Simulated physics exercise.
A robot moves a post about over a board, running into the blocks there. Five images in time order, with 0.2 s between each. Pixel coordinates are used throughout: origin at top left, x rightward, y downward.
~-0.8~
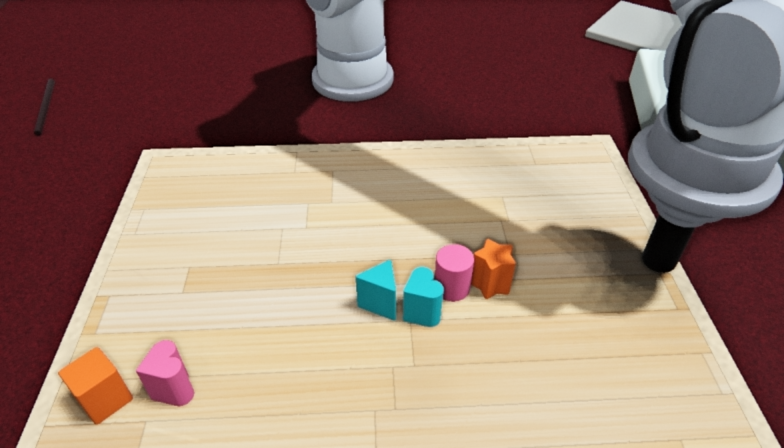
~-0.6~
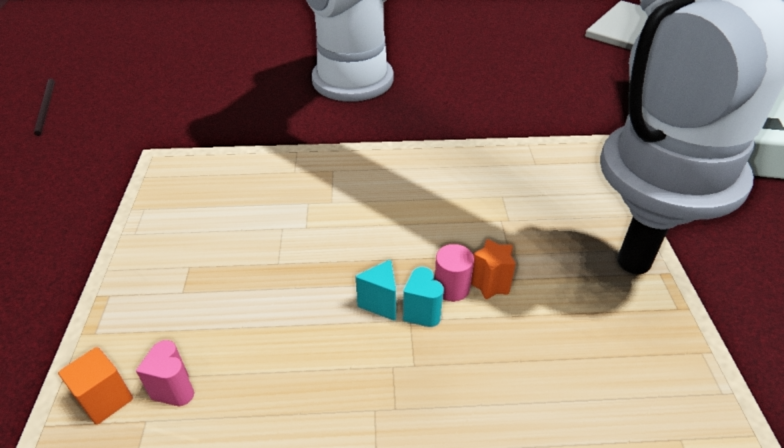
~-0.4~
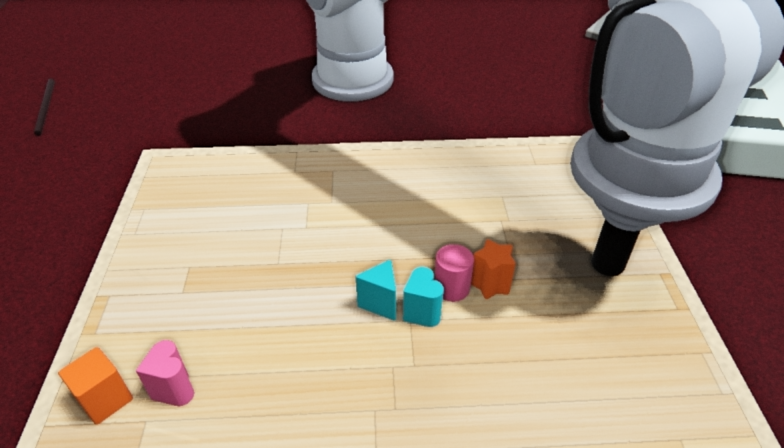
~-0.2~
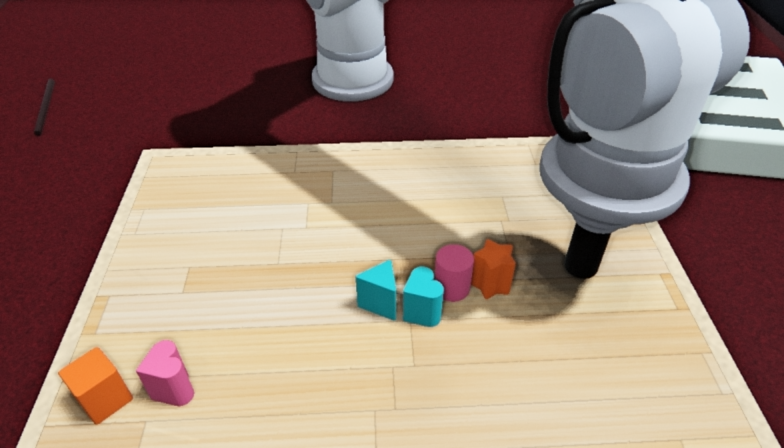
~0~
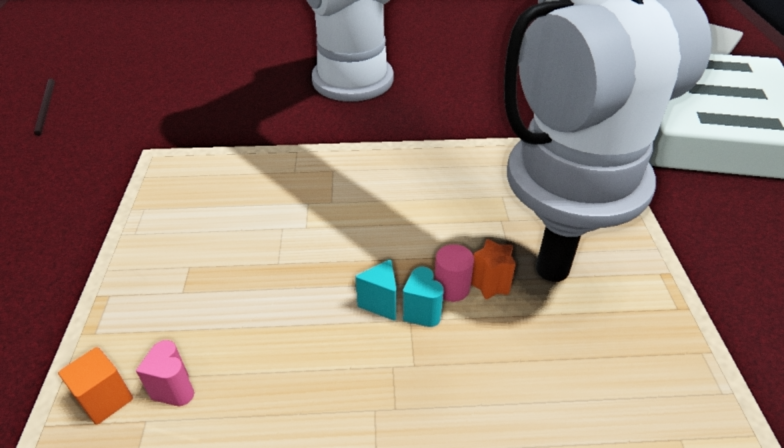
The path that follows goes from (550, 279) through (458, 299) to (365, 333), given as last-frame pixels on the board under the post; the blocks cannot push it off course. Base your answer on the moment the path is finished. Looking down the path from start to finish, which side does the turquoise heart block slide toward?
Sideways, to the left.
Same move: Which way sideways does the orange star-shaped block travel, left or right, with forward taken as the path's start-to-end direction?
It's going to go right.
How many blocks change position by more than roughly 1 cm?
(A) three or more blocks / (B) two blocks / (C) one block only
Answer: A.
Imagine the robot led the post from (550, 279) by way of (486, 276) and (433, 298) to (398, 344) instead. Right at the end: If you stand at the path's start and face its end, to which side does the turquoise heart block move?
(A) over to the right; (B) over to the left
Answer: B.
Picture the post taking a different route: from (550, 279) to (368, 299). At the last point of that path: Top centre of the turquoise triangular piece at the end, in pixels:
It comes to (339, 283).
On the path given first. One third of the way, post at (489, 283); pink round block at (428, 255); orange star-shaped block at (462, 250), turned 25° clockwise.
Two thirds of the way, post at (426, 301); turquoise triangular piece at (375, 276), turned 15° clockwise; turquoise heart block at (402, 293); pink round block at (391, 243); orange star-shaped block at (430, 251), turned 75° clockwise.
At the end, post at (364, 325); turquoise triangular piece at (360, 276), turned 65° clockwise; turquoise heart block at (344, 326), turned 30° anticlockwise; pink round block at (391, 243); orange star-shaped block at (430, 251), turned 75° clockwise.
